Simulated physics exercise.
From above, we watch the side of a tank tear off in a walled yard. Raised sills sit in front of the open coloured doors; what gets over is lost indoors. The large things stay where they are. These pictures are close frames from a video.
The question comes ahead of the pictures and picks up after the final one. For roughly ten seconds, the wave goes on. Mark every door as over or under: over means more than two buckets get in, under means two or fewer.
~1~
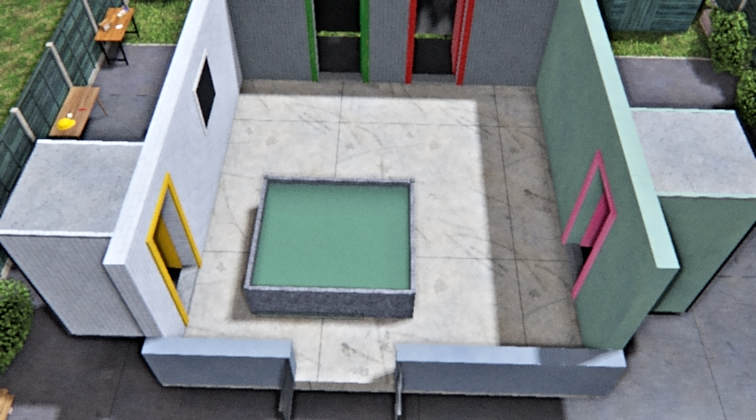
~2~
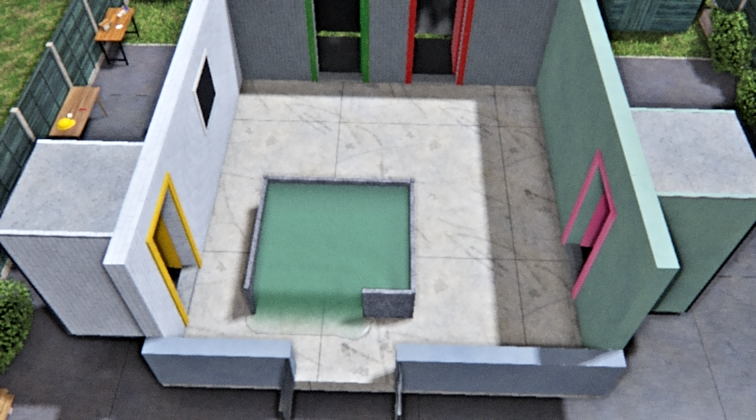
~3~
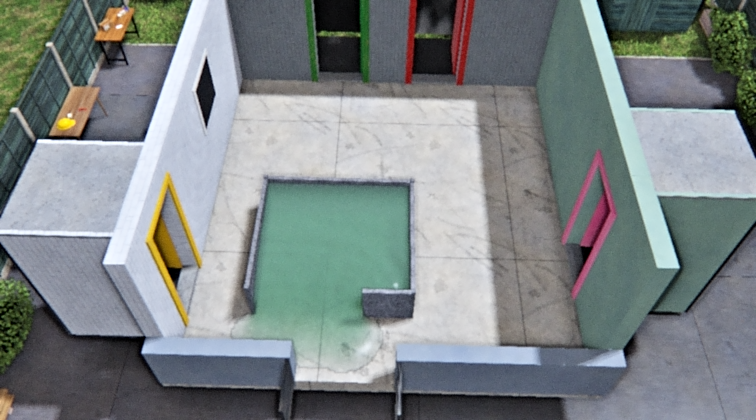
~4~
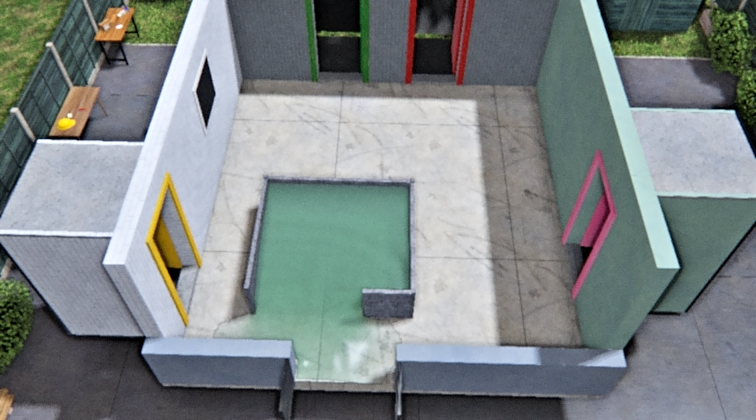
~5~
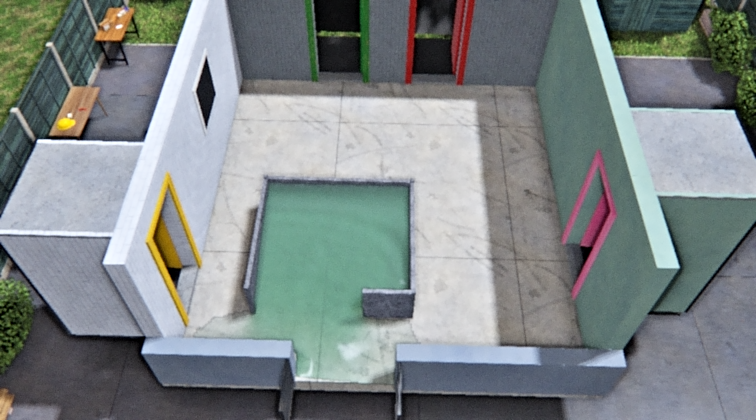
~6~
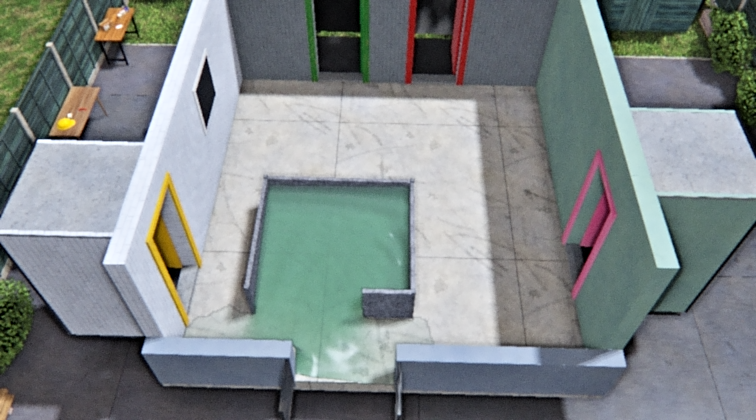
Green door - over; pink door - under; yellow door - over; red door - under.
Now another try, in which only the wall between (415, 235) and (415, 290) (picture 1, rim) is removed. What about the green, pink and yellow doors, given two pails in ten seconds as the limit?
The green remains below, the pink exceeds the limit, the yellow remains below.
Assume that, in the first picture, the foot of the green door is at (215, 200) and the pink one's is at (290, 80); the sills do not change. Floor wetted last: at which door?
Answer: The red door.
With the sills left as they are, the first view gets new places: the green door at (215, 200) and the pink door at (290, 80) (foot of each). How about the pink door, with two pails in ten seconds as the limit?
Answer: Pink is flooded.
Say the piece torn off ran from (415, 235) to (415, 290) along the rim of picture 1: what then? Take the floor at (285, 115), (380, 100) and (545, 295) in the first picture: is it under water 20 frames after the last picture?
So: Spared, then spared, then wetted.
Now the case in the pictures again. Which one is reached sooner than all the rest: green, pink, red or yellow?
That would be the one in yellow.
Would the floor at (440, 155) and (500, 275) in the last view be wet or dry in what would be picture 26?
So I'd put them as unwetted and unwetted.
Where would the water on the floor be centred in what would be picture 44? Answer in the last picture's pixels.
Centre point: Around (314, 226).
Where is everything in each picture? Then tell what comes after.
Still water in the open tank at (335, 234), in the first picture.
Water pours out at (308, 304) and has run to (365, 328), in the second picture.
Water pours out at (308, 306) and has run to a hidden place, in the third picture.
The front is at a hidden place, out from the gap at (308, 306), in the fourth picture.
The front is at a hidden place, out from the gap at (309, 307), in the fifth picture.
The front is at a hidden place, out from the gap at (309, 306), in the sixth picture.
A moment on, water covers 10 % of the floor; the green door not reached, the pink door not reached, the yellow door wet at the sill, nothing in, the red door not reached.
Next, water covers 20 % of the floor; the green door not reached, the pink door not reached, the yellow door over two buckets in, the red door not reached.
Then, water covers 40 % of the floor; the green door not reached, the pink door not reached, the yellow door over two buckets in, the red door not reached.
Later, water covers 50 % of the floor; the green door over two buckets in, the pink door wet at the sill, nothing in, the yellow door far over two buckets in, the red door wet at the sill, nothing in.
In the end, water covers 85 % of the floor; the green door over two buckets in, the pink door wet at the sill, nothing in, the yellow door far over two buckets in, the red door wet at the sill, nothing in.
